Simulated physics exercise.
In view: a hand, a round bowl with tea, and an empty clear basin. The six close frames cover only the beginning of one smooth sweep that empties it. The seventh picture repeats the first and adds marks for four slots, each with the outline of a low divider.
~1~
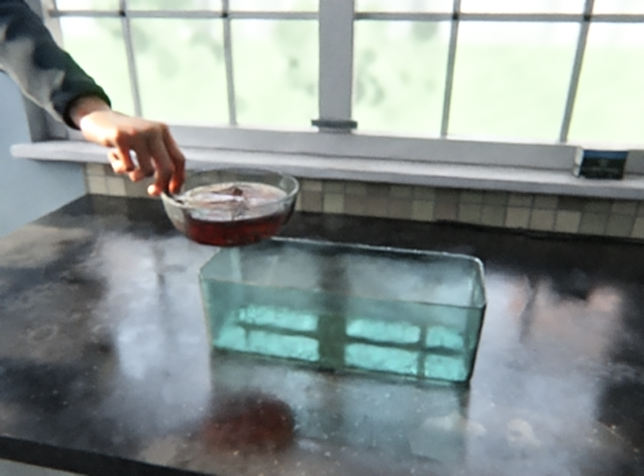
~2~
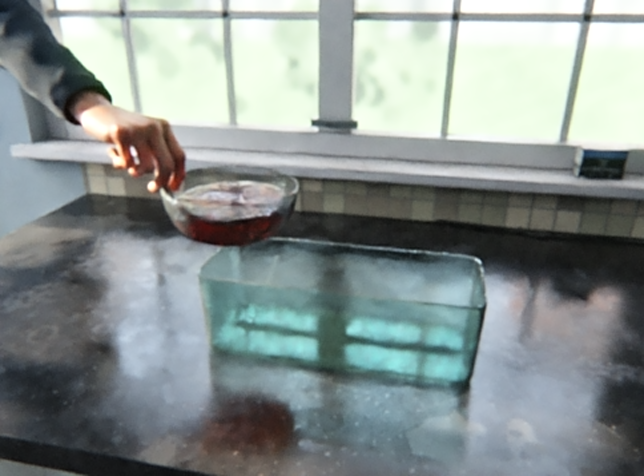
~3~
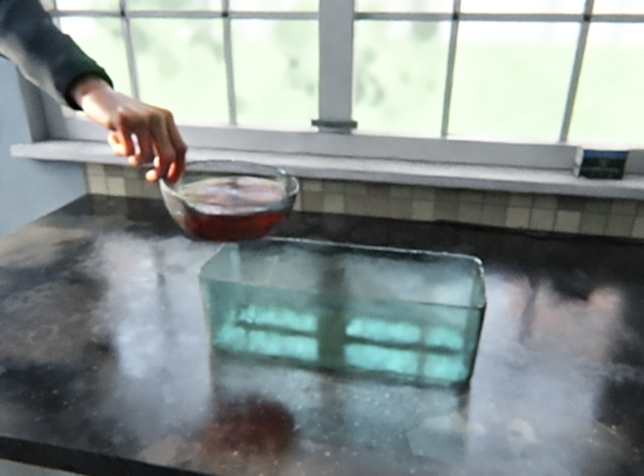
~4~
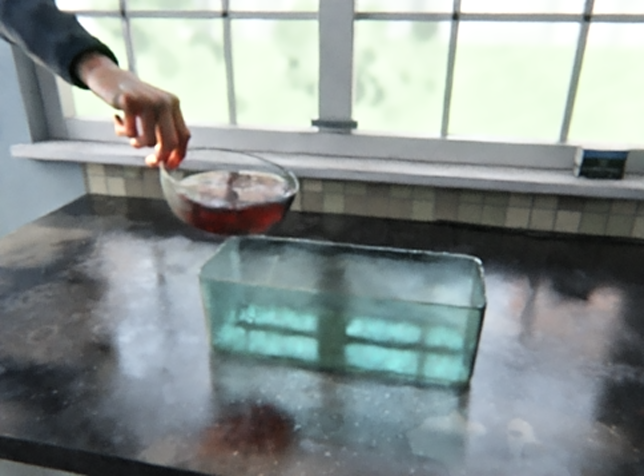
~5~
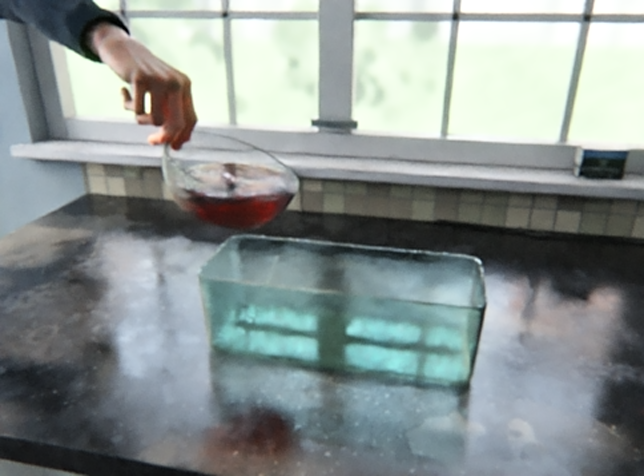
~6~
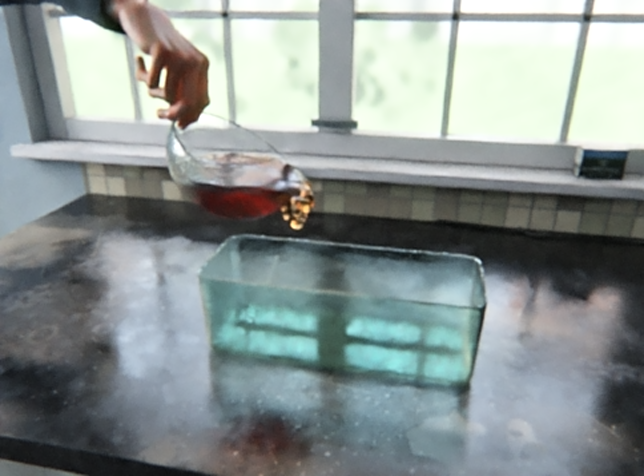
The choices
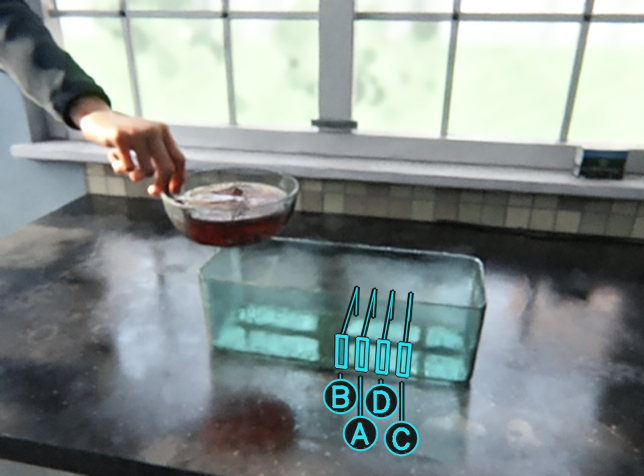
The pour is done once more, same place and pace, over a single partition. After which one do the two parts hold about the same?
A.
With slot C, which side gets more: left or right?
More ends on the left.
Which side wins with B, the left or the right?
The right side.
On the marked copy, A at (360, 376); B at (340, 374); C at (401, 382); D at (380, 379).
If A is chosen, about 48 % ends left of the wall and 51 % right of it.
If B is chosen, about 15 % ends left of the wall and 85 % right of it.
If C is chosen, about 94 % ends left of the wall and 6 % right of it.
If D is chosen, about 90 % ends left of the wall and 9 % right of it.
